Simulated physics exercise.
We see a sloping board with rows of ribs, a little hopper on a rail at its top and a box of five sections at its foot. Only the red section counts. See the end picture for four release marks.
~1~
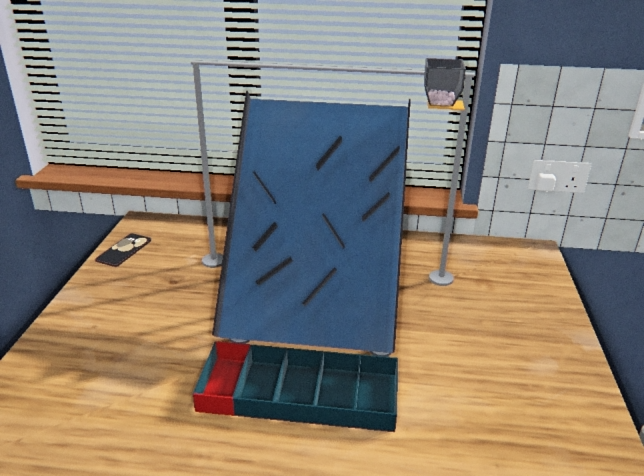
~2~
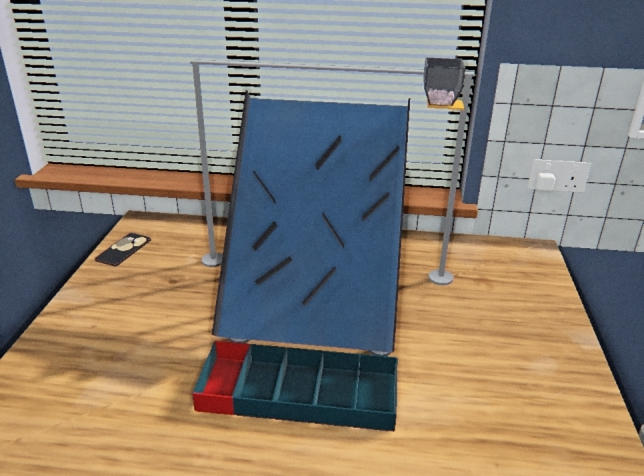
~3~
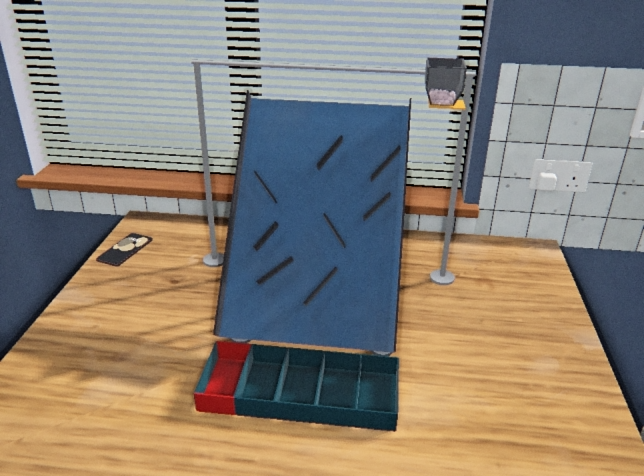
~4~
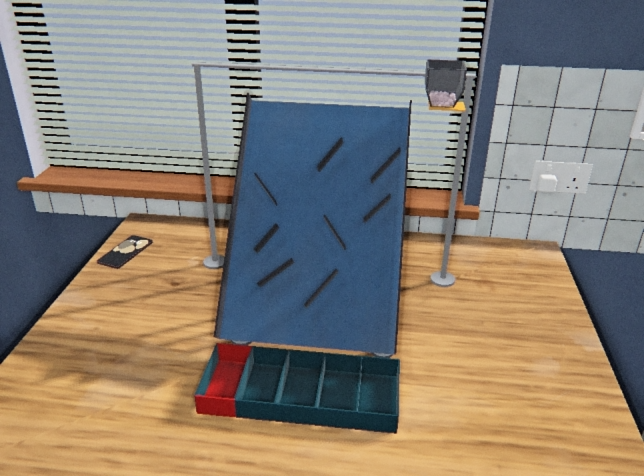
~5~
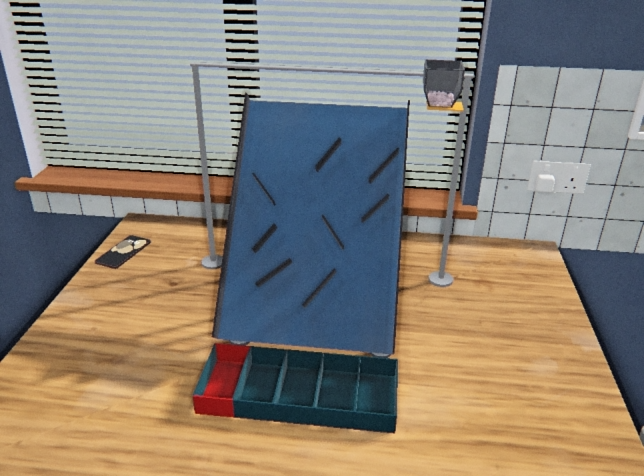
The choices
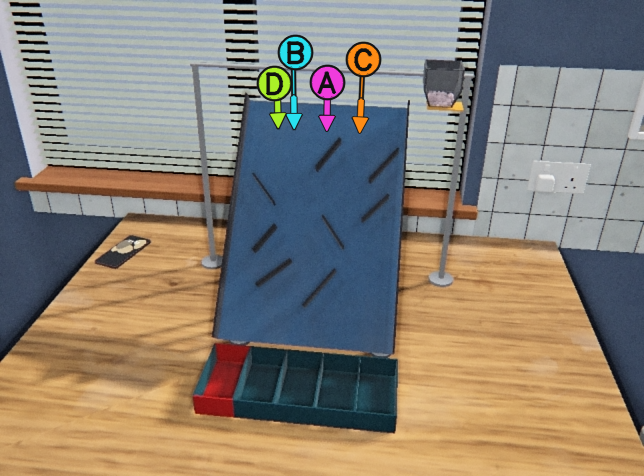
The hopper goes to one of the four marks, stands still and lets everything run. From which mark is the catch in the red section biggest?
A.
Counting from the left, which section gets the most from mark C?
The fifth.
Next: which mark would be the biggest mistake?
C it is.
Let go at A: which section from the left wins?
The first from the left.
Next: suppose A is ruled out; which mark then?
B it is.
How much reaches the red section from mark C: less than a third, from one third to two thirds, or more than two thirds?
Less than a third.
On the marked copy, mark A meets the board at (326, 125); mark B meets the board at (294, 123); mark C meets the board at (359, 127); mark D meets the board at (278, 122).
For mark A, about two thirds in the red section, a small part in other sections, about a quarter outside the box.
For mark B, about half in the red section, about a third in other sections, about a quarter outside the box.
For mark C, a stray few in the red section, about half in other sections, about half outside the box.
For mark D, about a quarter in the red section, about half in other sections, about a quarter outside the box.
